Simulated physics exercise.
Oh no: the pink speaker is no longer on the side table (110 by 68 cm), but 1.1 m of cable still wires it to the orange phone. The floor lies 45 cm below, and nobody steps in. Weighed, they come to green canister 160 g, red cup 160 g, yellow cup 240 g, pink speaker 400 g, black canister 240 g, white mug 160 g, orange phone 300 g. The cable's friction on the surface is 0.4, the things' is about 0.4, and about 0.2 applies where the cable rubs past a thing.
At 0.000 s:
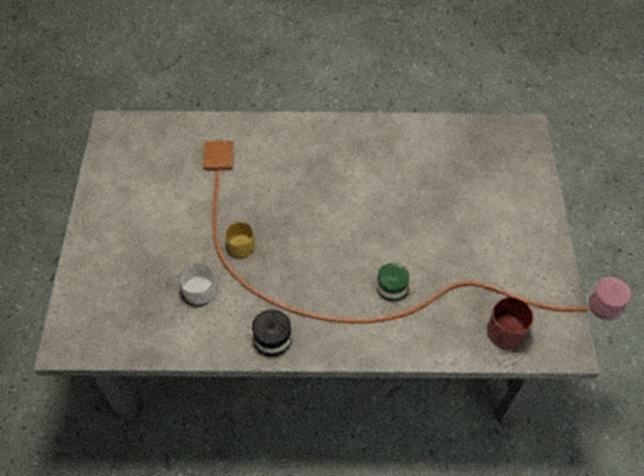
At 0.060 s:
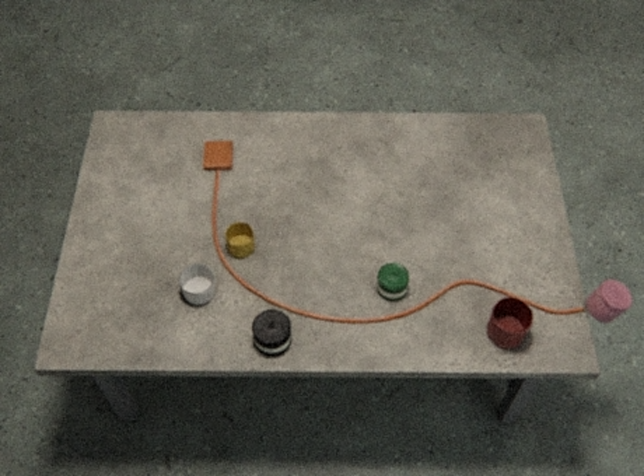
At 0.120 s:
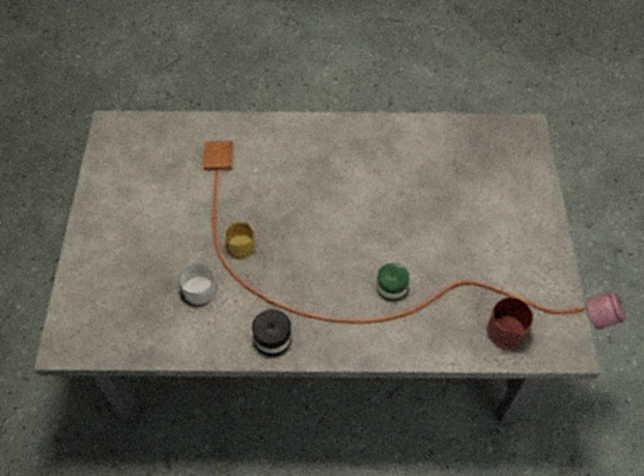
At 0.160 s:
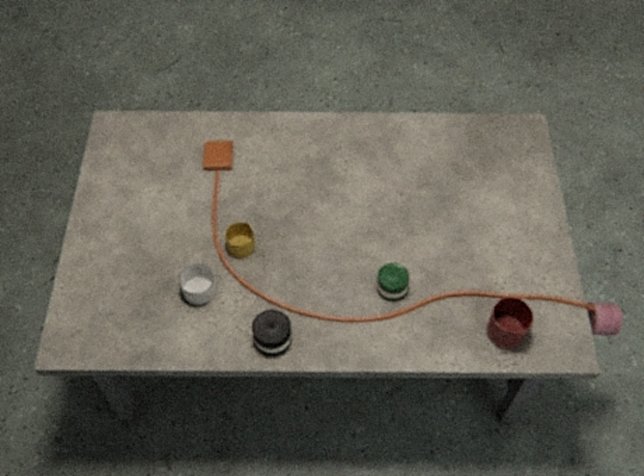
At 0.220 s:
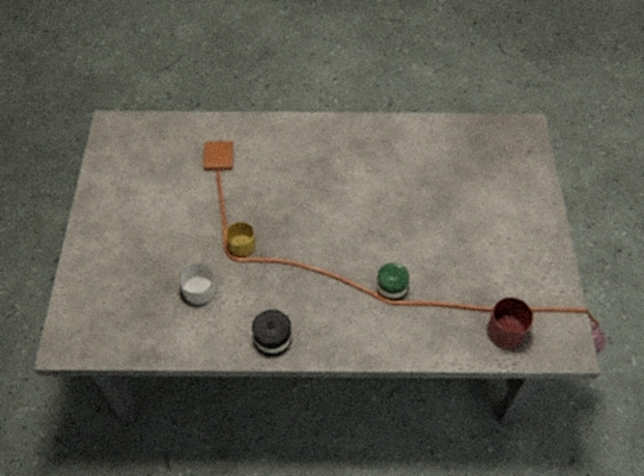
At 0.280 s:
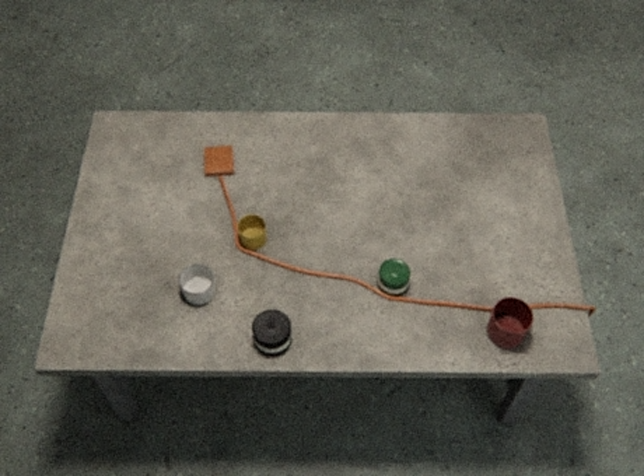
Table with cups and canisters, pink cylinder dropping out of sight past the right edge, orange cable tightening and nudging yellow cup.
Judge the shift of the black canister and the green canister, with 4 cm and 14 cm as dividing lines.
At the end, honestly the black canister finishes right next to its start; honestly the green canister finishes a modest distance from its start.
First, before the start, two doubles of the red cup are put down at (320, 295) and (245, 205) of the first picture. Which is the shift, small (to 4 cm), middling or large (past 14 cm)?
I'd call it an in-between shift for the first one and a short shift for the second one.
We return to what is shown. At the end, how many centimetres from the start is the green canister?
For the green canister, that comes to 6 cm.
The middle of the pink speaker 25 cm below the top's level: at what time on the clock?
Near 0.60 seconds.
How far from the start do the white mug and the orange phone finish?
White mug roughly 0 cm, orange phone roughly 15 cm.
After 0.5 s, the cable's tail end at (224, 184); green canister 2 cm off its start, pink speaker over the edge, yellow cup 10 cm off its start.
After 0.7 s, the cable's tail end at (240, 193); green canister 4 cm off its start, yellow cup 11 cm off its start, orange phone 8 cm off its start.
After 1.0 s, the cable's tail end at (249, 203); green canister 5 cm off its start at (402, 255), orange phone 11 cm off its start at (239, 187), yellow cup 11 cm off its start at (281, 207).
After 1.2 s, the cable's tail end at (256, 211); green canister 6 cm off its start, orange phone 14 cm off its start, yellow cup 11 cm off its start.
After 2.4 s, the cable's tail end at (259, 214); green canister 6 cm off its start at (404, 250), black canister 0 cm off its start at (271, 326), orange phone 15 cm off its start at (248, 199), yellow cup 12 cm off its start at (284, 206).
